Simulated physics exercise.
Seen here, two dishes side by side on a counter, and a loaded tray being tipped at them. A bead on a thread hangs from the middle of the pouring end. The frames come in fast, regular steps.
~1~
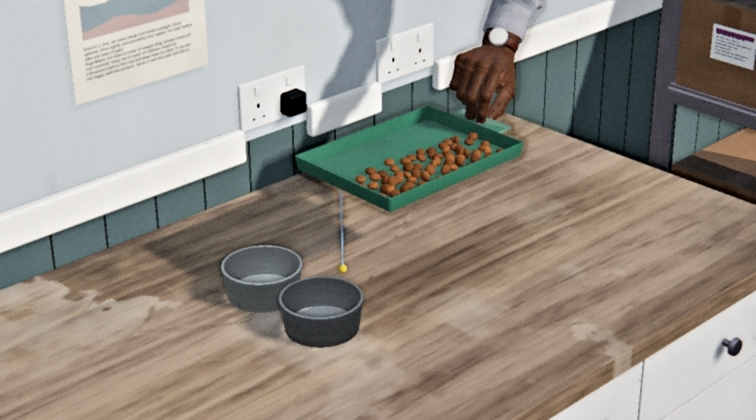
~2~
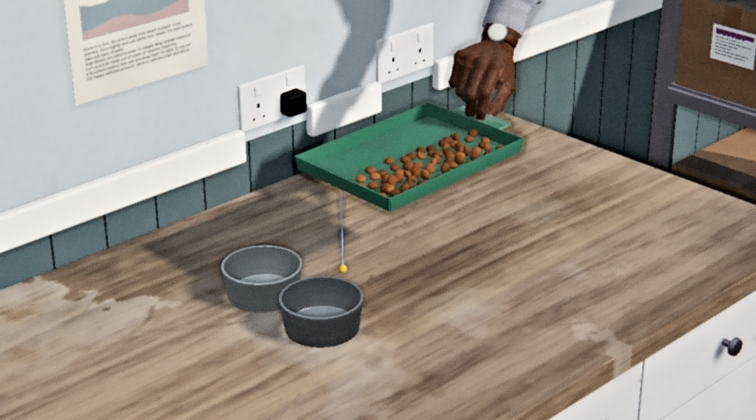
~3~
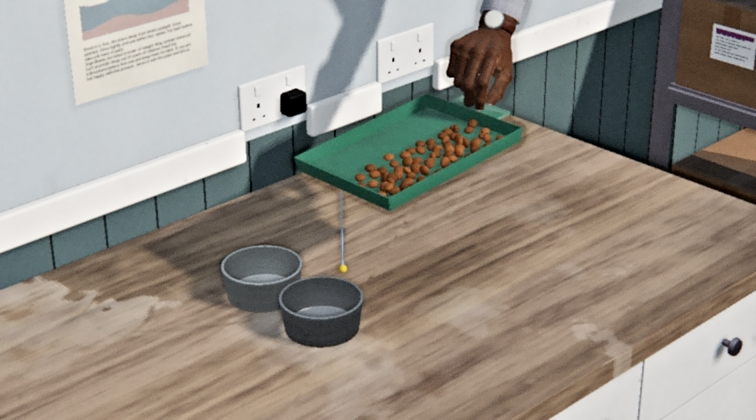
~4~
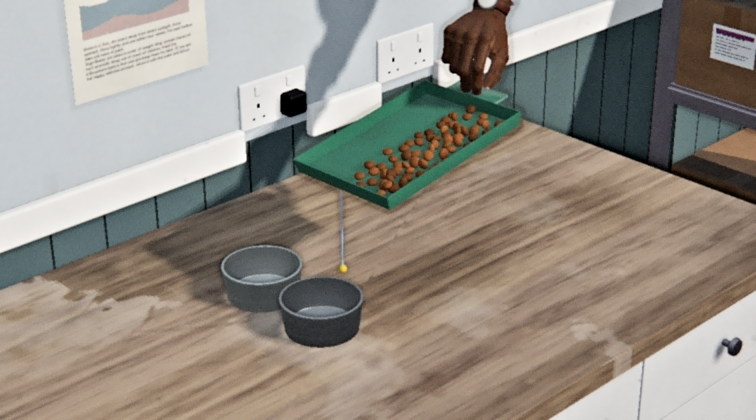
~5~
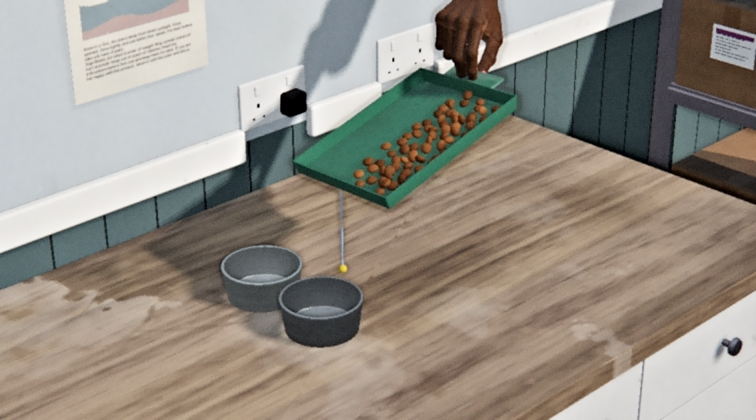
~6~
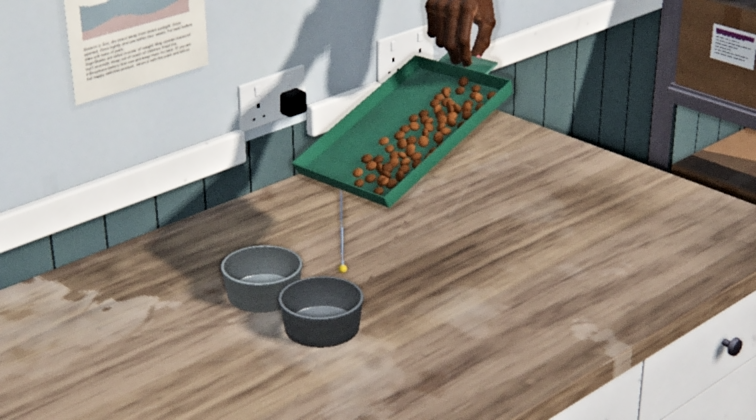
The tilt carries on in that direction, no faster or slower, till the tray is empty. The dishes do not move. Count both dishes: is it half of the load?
Caught overall: The larger part.
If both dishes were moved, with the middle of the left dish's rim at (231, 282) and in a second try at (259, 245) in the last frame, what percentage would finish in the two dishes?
Roughly 20 per cent, and 50 per cent.
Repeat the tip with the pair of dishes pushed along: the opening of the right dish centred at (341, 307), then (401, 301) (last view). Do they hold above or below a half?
The first try: More than half. The second: Below a half.
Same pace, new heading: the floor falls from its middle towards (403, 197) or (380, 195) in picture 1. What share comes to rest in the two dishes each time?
The first gives 0 %, the second 20 %.
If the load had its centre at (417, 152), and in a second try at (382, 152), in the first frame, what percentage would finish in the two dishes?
Roughly 90 per cent, and 90 per cent.
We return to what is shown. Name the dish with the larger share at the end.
More ends in the dish on the right.
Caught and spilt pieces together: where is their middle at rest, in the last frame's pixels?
At about (307, 316).
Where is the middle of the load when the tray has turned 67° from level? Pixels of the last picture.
Close to (345, 175).
Soon, tray tipped steeply; all on the tray.
A while on, tray tipped past a quarter turn; about a third on the tray; about a quarter in the right dish; a small part in the left dish; a small part outside both; a small part in the air.
Towards the end, tray tipped past a quarter turn; about half in the right dish; about a quarter in the left dish; about a quarter outside both.
Finally, tray tipped past a quarter turn; about half in the right dish; about a quarter in the left dish; about a quarter outside both.
